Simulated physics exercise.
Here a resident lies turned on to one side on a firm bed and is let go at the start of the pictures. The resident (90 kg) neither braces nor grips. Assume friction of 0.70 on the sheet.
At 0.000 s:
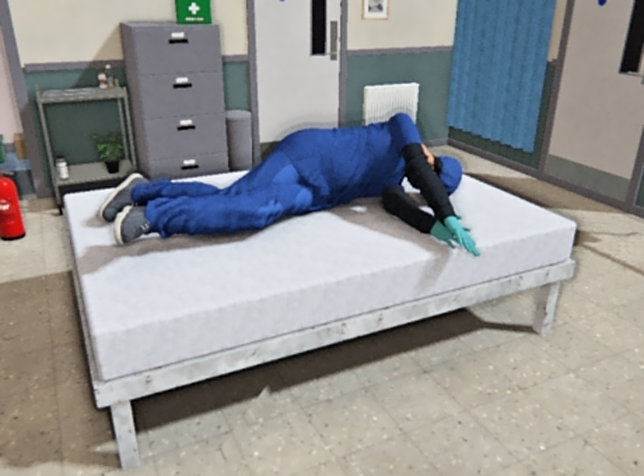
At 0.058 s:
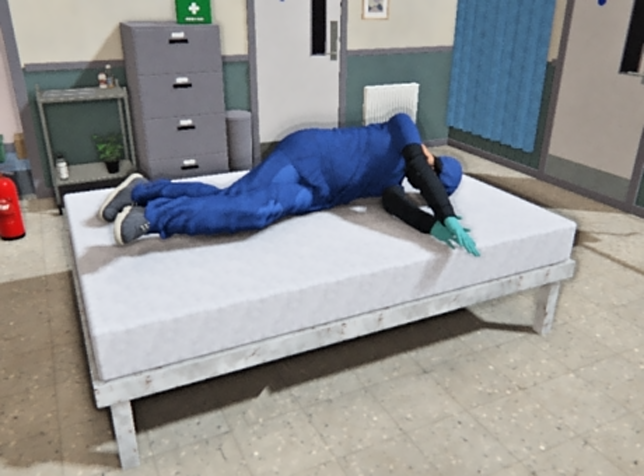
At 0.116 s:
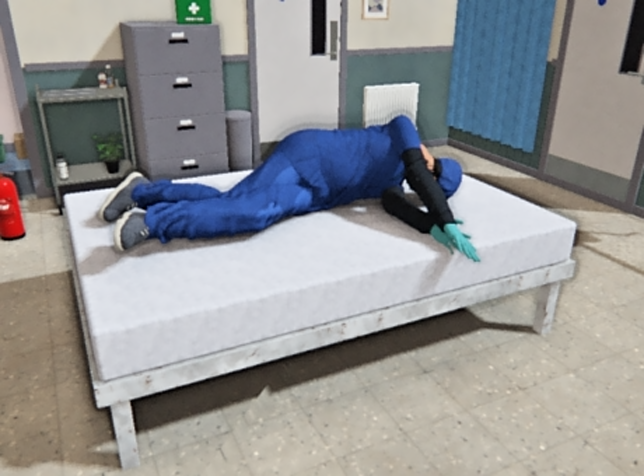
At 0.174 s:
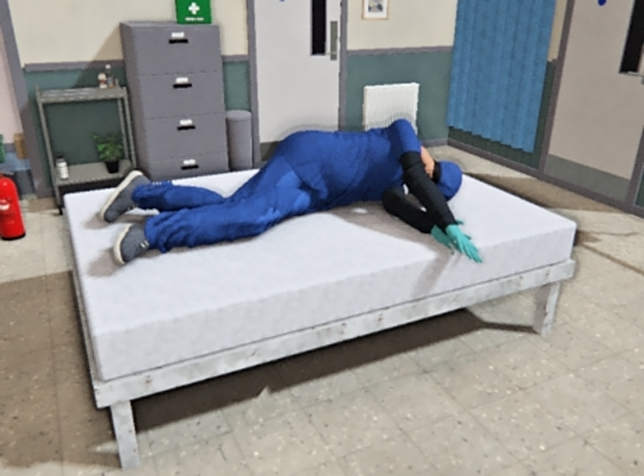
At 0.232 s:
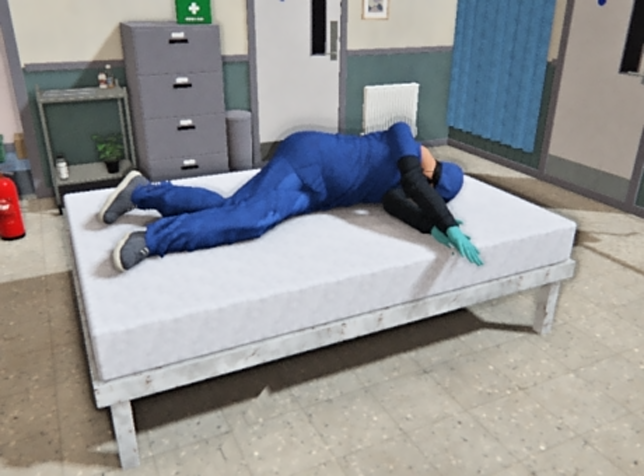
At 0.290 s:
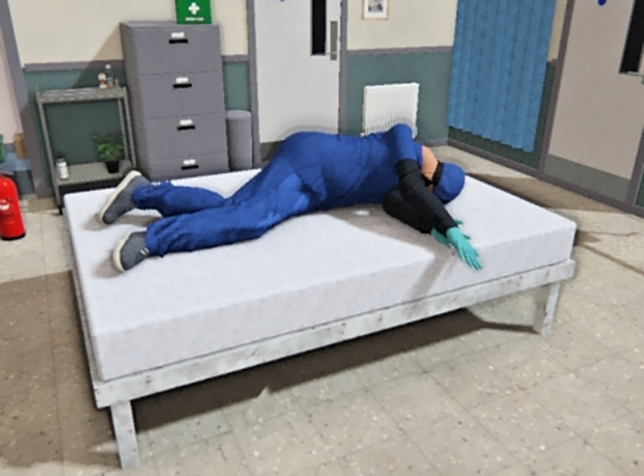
Person in blue scrubs and teal gloves lying on a bare white bed, rolling slightly forward as the feet shift a little apart.
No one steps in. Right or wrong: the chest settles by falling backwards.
Wrong, it goes forwards.
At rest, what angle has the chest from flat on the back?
Turned some 140°.
After 0.54 s the chest is turned 125° from lying flat on the back, near (395, 165) in the last picture's view.
After 0.94 s the chest is turned 130° from lying flat on the back, near (396, 167) in the last picture's view.
After 1.54 s the chest is turned 140° from lying flat on the back, near (398, 169) in the last picture's view.
At rest, 4.0 s, chest rolls forwards.
